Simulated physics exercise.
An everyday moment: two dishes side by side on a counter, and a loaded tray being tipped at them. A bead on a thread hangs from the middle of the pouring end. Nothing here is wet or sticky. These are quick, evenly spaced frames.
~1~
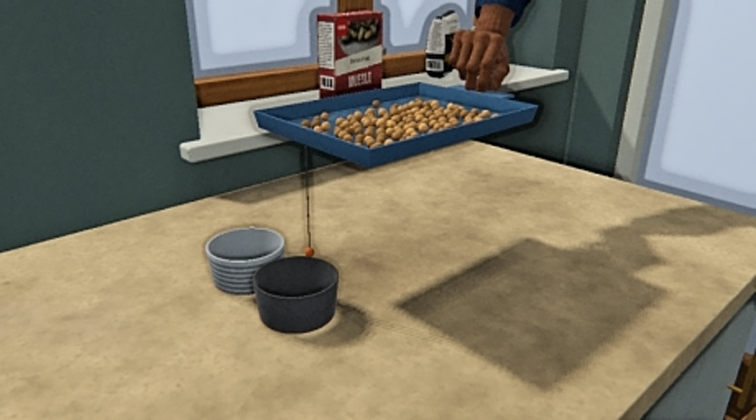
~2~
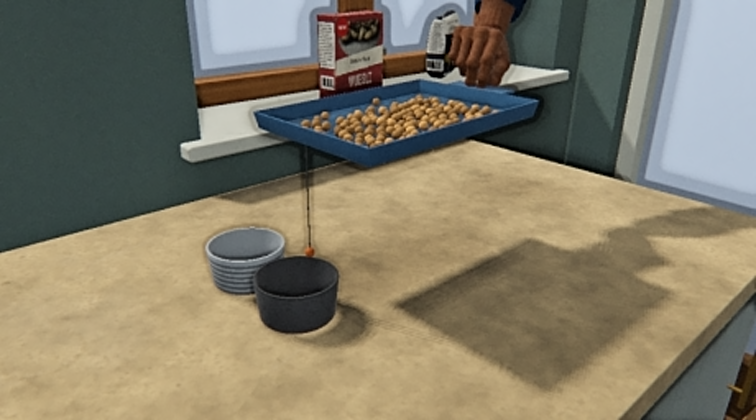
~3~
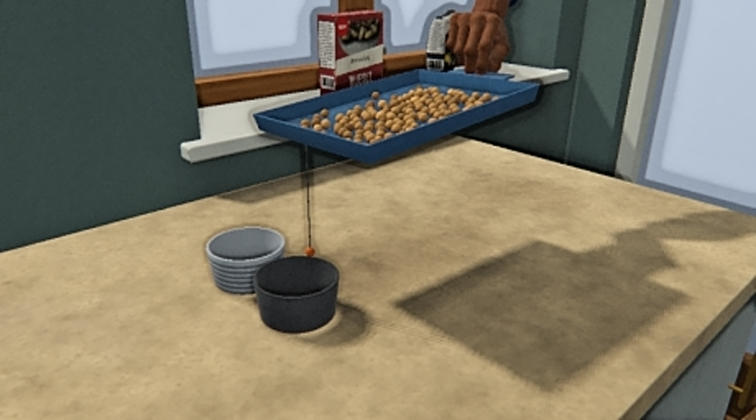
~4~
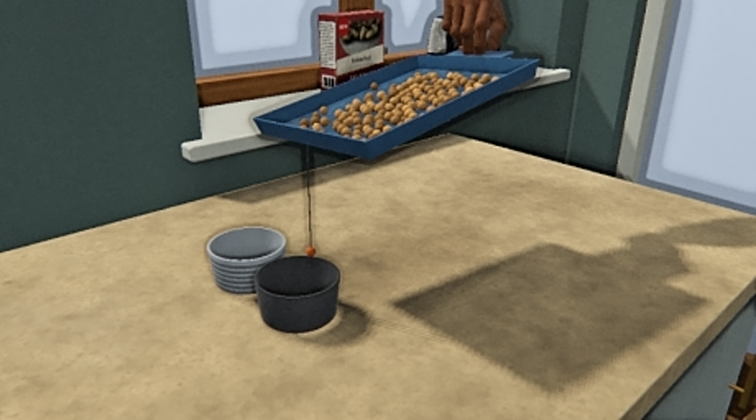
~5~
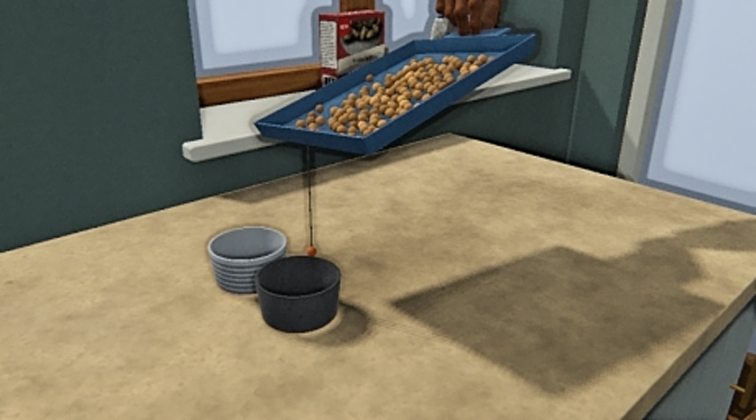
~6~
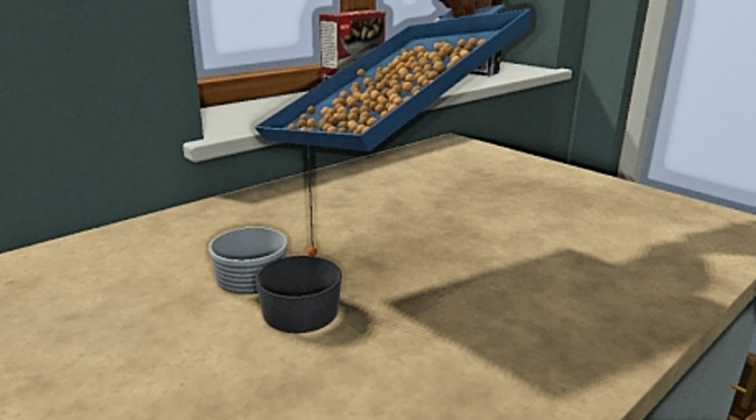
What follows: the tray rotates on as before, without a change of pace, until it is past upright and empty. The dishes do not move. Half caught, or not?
Together they catch the larger part.
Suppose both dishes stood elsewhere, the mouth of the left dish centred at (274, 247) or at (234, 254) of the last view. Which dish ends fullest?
First the left-hand dish, then the left dish.
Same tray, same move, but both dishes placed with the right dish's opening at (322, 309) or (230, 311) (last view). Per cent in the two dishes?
The first gives 10 %, the second 0 %.
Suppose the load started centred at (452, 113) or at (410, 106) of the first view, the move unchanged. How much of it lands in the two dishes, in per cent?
First some 50, then 70 per cent.
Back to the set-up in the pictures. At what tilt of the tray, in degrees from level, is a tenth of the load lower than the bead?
Near 70 degrees.
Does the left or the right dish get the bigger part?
Fuller: Left.
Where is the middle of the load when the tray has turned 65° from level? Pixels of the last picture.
Close to (278, 132).
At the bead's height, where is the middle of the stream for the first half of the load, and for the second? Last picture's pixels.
Early half (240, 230), late half (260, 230).
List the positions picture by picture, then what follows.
Corners of the pouring end at (258, 111) and (370, 148), level; middle of the load at (410, 123), round wooden beads; left dish at (213, 270); right dish at (262, 306); bead on its thread at (310, 252), in the first picture.
Corners of the pouring end at (258, 112) and (370, 147), level; middle of the load at (410, 121), in the second picture.
Corners of the pouring end at (257, 114) and (368, 144), tipped barely, lowest at the left corner; middle of the load at (410, 113), in the third picture.
Corners of the pouring end at (257, 117) and (367, 140), tipped a little, lowest at the left corner; middle of the load at (409, 102), in the fourth picture.
Corners of the pouring end at (258, 121) and (364, 136), tipped clearly, lowest at the left corner; middle of the load at (404, 92), a small part on the move, in the fifth picture.
Corners of the pouring end at (258, 126) and (361, 133), tipped clearly, lowest at the left corner; middle of the load at (395, 85), all on the move; left dish at (216, 270); right dish at (265, 306), in the sixth picture.
Soon after the last picture, tray tipped steeply; most on the tray; a stray few in the left dish; a stray few outside both; about a quarter in the air.
A little later, tray tipped past a quarter turn; a small part on the tray; a stray few in the right dish; about half in the left dish; a small part outside both; about a quarter in the air.
Later still, tray tipped past a quarter turn; a stray few in the right dish; most in the left dish; about a quarter outside both.
By the end, tray tipped past a quarter turn; a stray few in the right dish; most in the left dish; about a quarter outside both.
